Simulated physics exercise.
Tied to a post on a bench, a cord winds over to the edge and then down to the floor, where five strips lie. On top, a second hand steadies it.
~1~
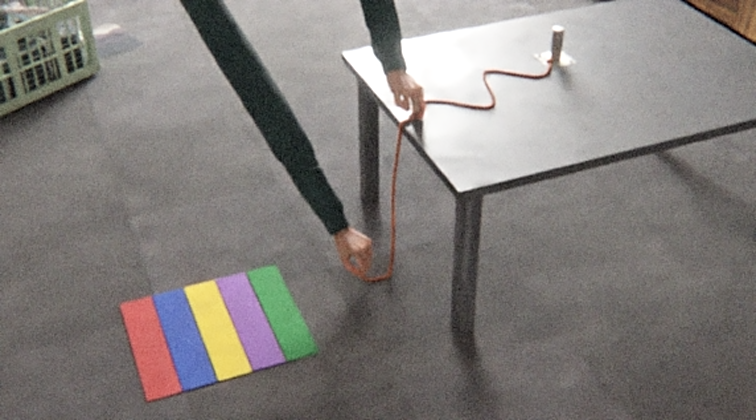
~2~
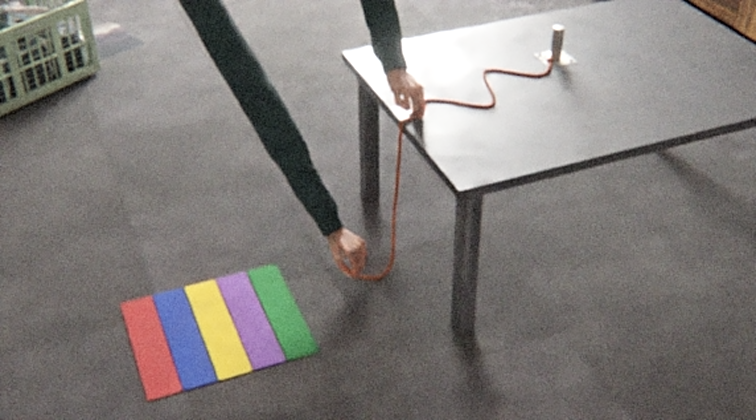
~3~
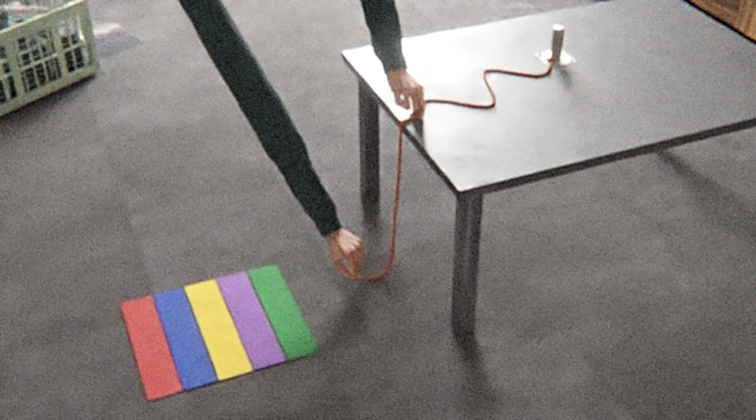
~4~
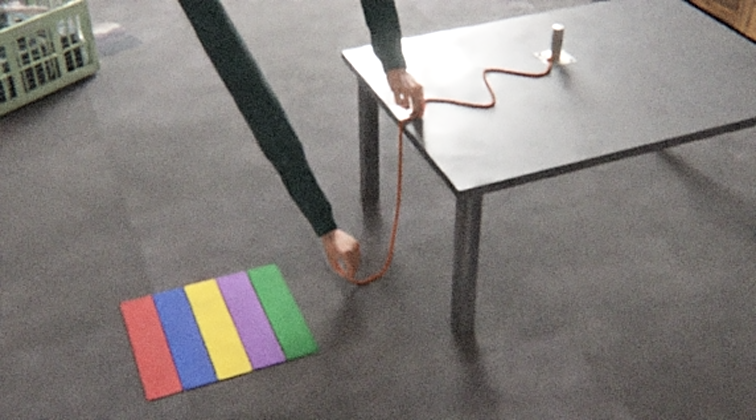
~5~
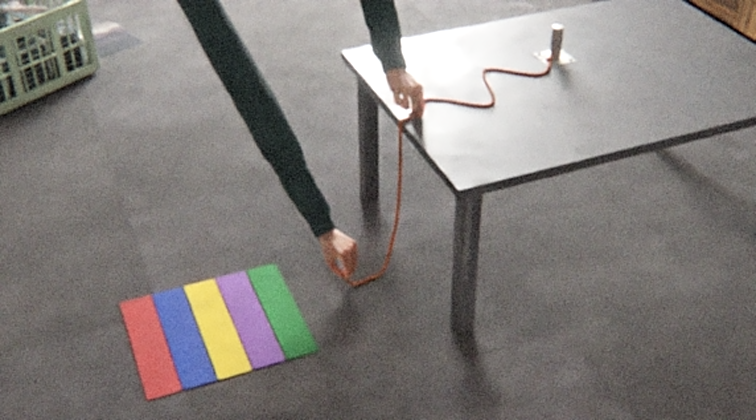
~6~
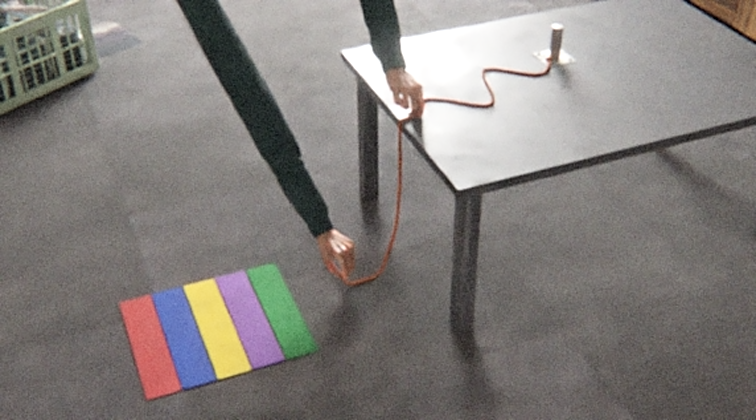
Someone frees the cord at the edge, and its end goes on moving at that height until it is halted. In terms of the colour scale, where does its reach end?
At red.
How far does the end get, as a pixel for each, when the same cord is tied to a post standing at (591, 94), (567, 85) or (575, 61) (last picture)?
Somewhere near (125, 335), (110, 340) and (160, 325), in that order.
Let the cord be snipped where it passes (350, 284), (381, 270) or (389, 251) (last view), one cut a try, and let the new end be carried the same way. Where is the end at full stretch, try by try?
Roughly at (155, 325) for the first, (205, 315) for the second and (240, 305) for the third.
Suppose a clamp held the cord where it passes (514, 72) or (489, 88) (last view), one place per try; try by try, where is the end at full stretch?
Approximately (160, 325), then (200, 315).
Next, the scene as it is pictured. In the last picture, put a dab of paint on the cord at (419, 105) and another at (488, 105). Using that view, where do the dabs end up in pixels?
(353, 150) and (415, 107).
Soon after, end near (199, 315); over yellow.
Then, end near (161, 325); over red.
At full stretch, end near (139, 331); over red. It gets as far as the red strip.
